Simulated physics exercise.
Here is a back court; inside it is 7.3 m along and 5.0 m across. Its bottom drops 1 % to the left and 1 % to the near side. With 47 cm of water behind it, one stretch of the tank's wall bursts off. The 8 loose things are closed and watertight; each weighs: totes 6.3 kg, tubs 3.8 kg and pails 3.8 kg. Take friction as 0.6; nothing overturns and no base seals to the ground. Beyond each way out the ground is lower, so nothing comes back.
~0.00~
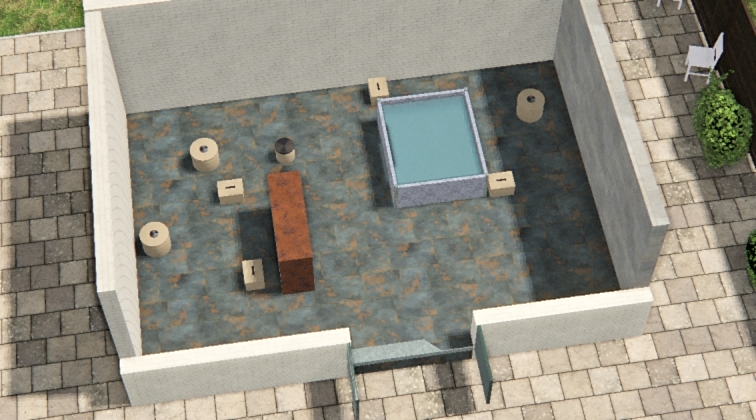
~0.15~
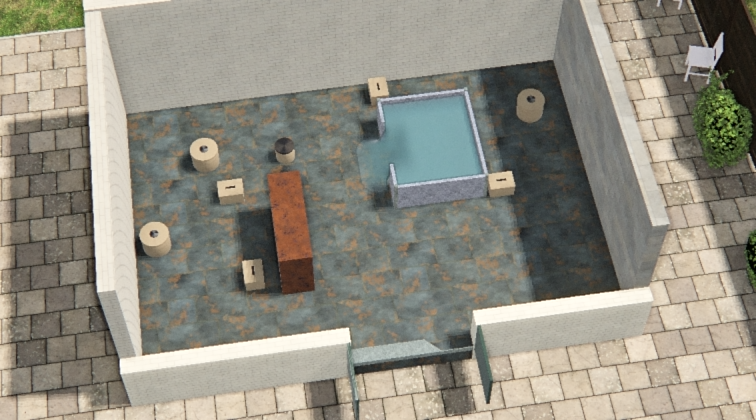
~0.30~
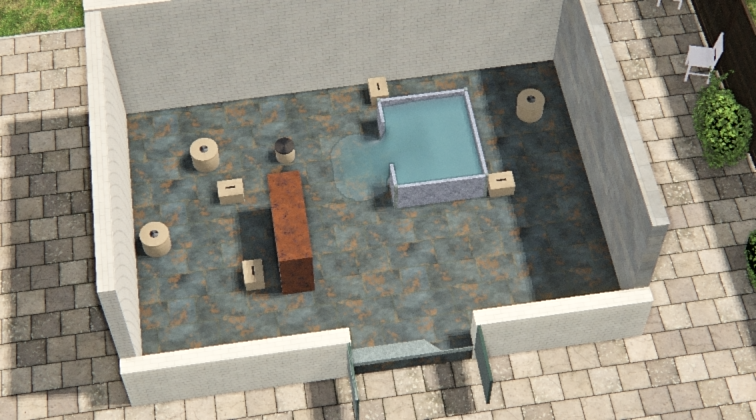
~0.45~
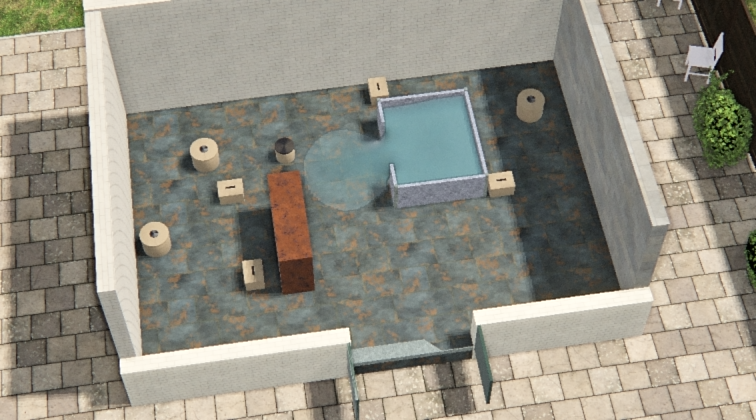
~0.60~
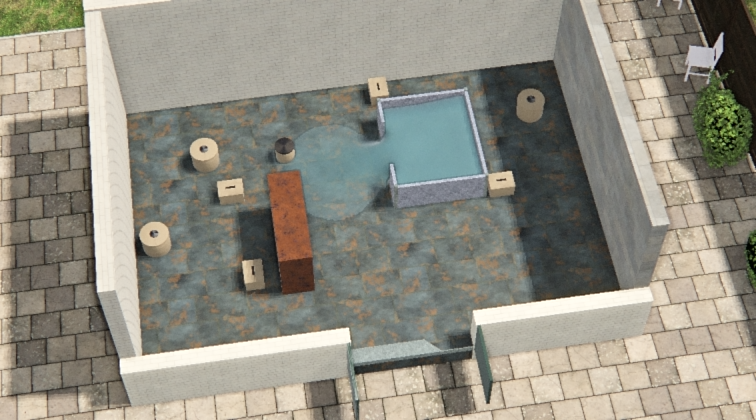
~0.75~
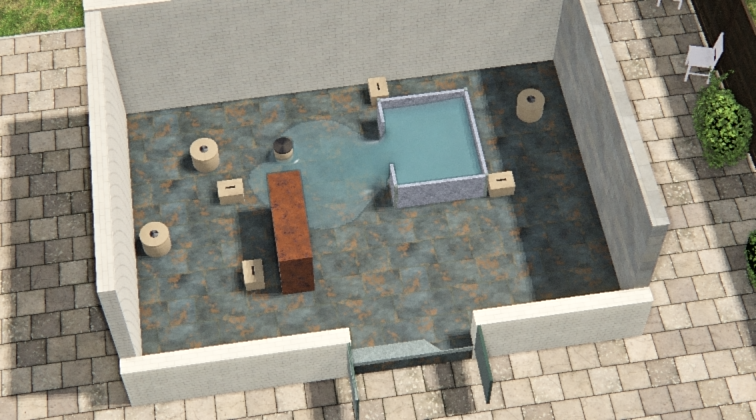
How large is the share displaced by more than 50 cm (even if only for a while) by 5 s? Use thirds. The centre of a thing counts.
It is one to two thirds.
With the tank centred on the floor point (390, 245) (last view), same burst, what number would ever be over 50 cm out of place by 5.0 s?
In that case 2 of them.
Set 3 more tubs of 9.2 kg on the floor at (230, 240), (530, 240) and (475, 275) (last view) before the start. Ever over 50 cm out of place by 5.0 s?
In turn: Short of it, under, short of it.
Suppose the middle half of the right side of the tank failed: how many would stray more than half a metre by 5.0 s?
Then 2.
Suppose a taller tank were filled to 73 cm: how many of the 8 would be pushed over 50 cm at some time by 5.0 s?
In that case 4 of them.
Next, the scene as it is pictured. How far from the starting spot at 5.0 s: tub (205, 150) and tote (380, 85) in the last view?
In that order: 20 cm, 0 cm.
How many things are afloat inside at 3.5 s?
I count 3.
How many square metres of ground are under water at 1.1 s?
Roughly 8.0 m2.
After 1.1 s 1 of 8 are over 50 cm from their spots; 0 afloat.
After 2.2 s 3 of 8 are over 50 cm from their spots; 3 afloat.
After 3.5 s 4 of 8 are over 50 cm from their spots; 3 afloat.
After 5.0 s 3 of 8 are over 50 cm from their spots, and 4 have been at some point; 4 afloat.
